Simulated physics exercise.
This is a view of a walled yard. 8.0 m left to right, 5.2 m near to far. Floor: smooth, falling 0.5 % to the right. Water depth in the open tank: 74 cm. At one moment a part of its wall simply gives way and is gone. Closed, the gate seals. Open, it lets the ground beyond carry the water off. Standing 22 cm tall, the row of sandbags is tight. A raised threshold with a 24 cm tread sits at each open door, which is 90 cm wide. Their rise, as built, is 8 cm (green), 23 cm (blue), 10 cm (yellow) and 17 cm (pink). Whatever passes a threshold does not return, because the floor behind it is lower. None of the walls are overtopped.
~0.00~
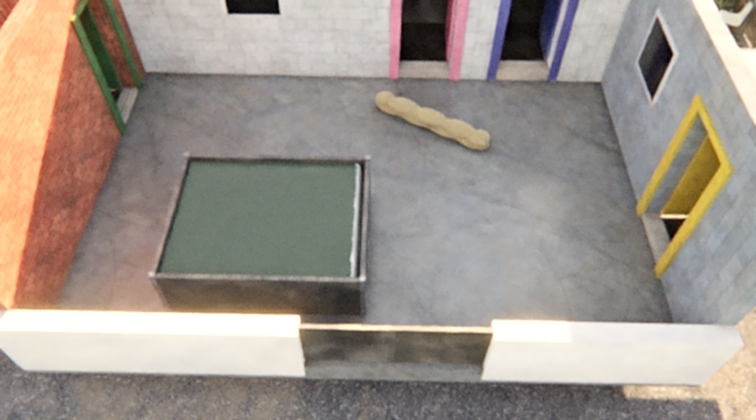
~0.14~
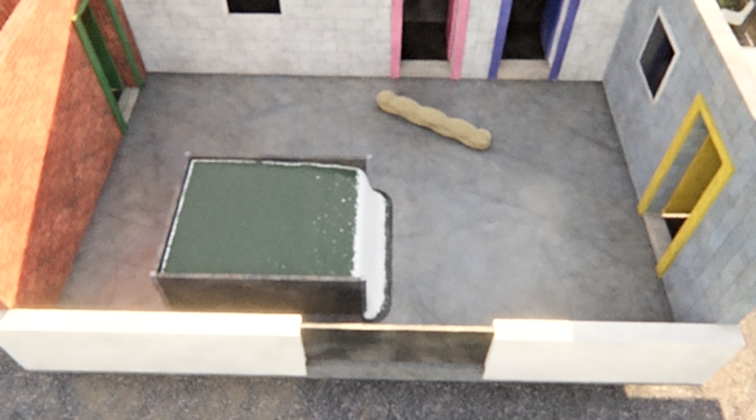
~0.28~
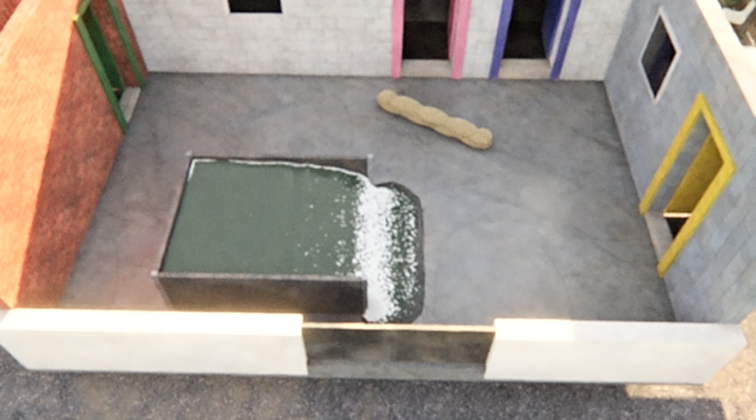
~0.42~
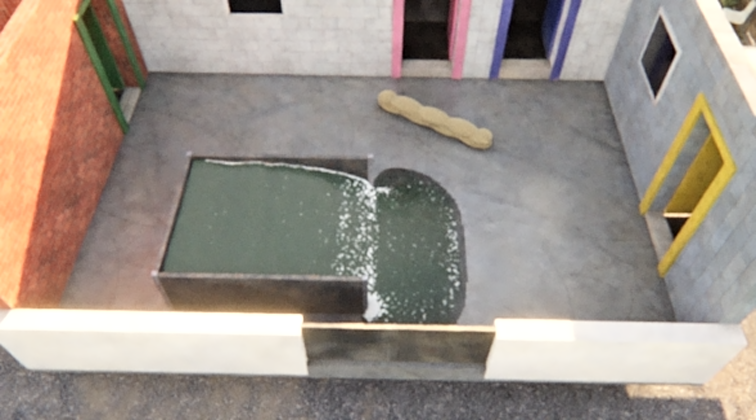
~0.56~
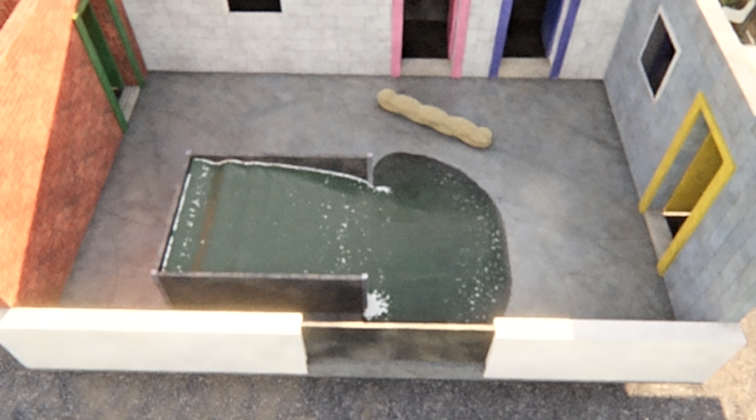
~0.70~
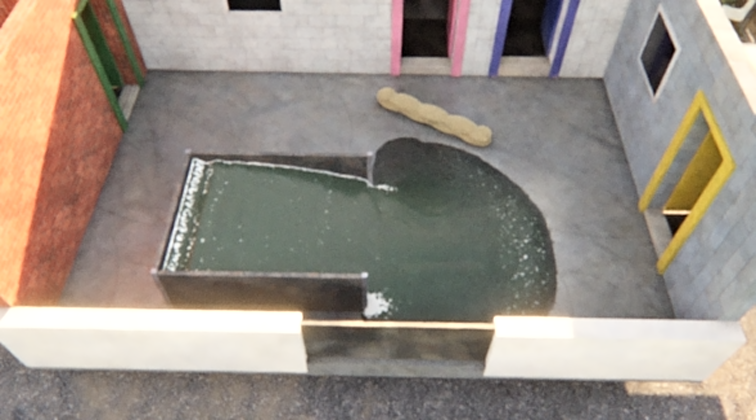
Open tank of dark green water losing its right wall, water pouring out foaming and spreading rightward across a walled grey yard.
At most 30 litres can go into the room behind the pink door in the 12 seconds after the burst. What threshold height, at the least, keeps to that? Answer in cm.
I would say about 13.5 cm.
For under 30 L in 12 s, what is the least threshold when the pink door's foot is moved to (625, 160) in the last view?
About 22 cm.
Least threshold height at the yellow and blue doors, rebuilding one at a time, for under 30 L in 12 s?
Some 30 cm for yellow, some 18 cm for blue.
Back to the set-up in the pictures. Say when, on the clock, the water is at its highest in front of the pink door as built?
Approximately 7.0 s.
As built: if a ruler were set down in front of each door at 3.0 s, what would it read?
Depths in cm: Green 0, blue 6, yellow 29, pink 0.
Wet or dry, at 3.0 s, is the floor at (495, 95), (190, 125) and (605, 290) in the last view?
In that order: Still dry, still dry, flooded.
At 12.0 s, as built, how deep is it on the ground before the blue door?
Depth: Near 9.5 cm.
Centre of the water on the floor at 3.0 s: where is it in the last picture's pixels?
Around (483, 236).
After 1.4 s water covers 40 % of the floor, deepest (31 cm) near (378, 272); it has not reached the pink door.
After 3.0 s water covers 50 % of the floor, deepest (40 cm) near (678, 340); it has not reached the pink door.
After 12.0 s water covers 95 % of the floor, deepest (12 cm) near (574, 254); 8 cm at the pink door, 11 litres in over its 17 cm threshold.
At the pink door as built, the water arrived by 3.6 s and peaked near 22 cm at 7.0 s.
Run again over the same 12 s with other heights there, 40 litres in over 12.5 cm, 11 litres over 17 cm. The limit of 30 litres is kept from about 13.5 cm up.
